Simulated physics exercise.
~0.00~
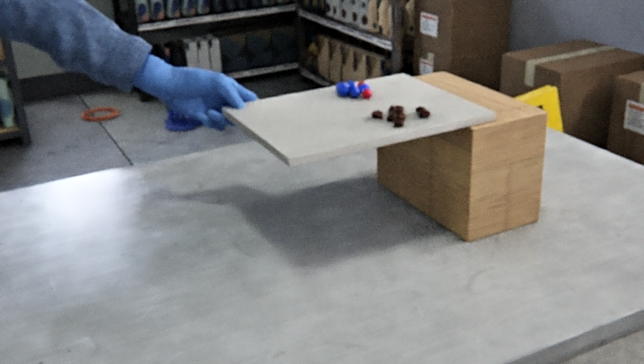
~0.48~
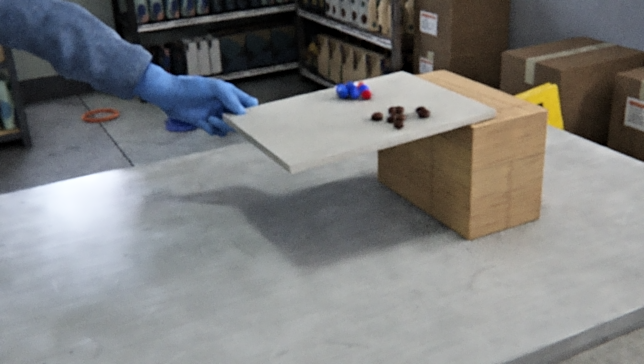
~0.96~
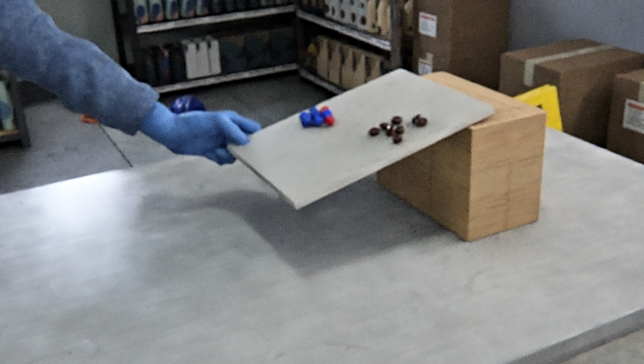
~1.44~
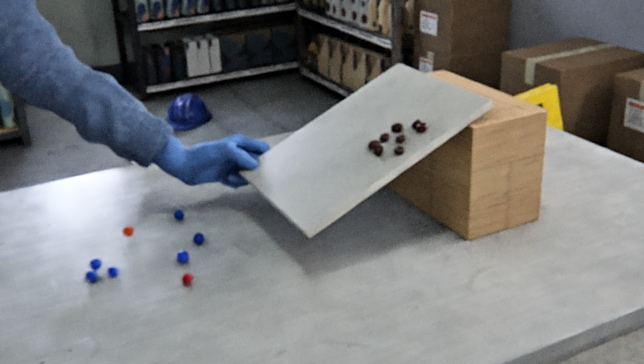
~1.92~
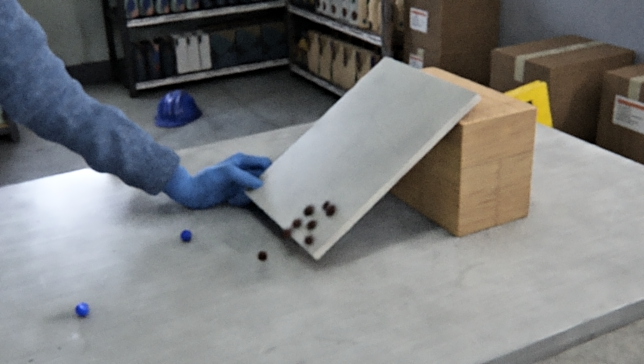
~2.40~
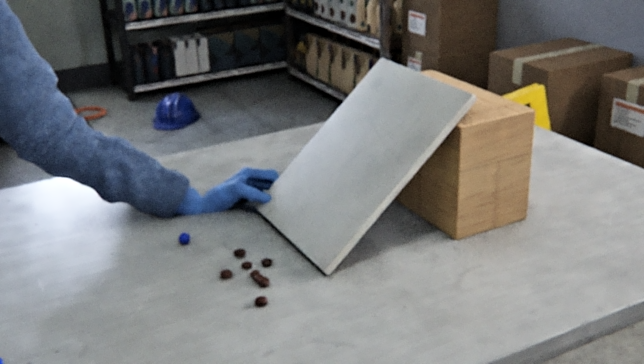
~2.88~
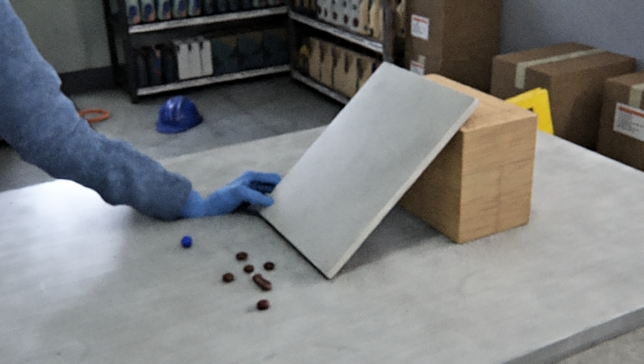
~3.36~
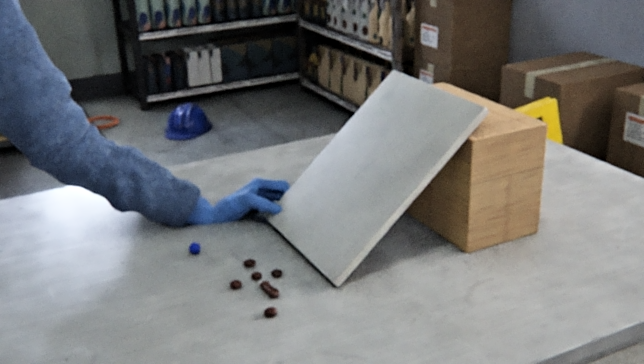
The clip shows a gloved hand lowering one end of a board propped on a wooden block until it slopes steeply; blue and red balls roll off first, mostly leaving the table, then the dark brown pieces slide down and settle near the board's lower edge beside one blue ball.
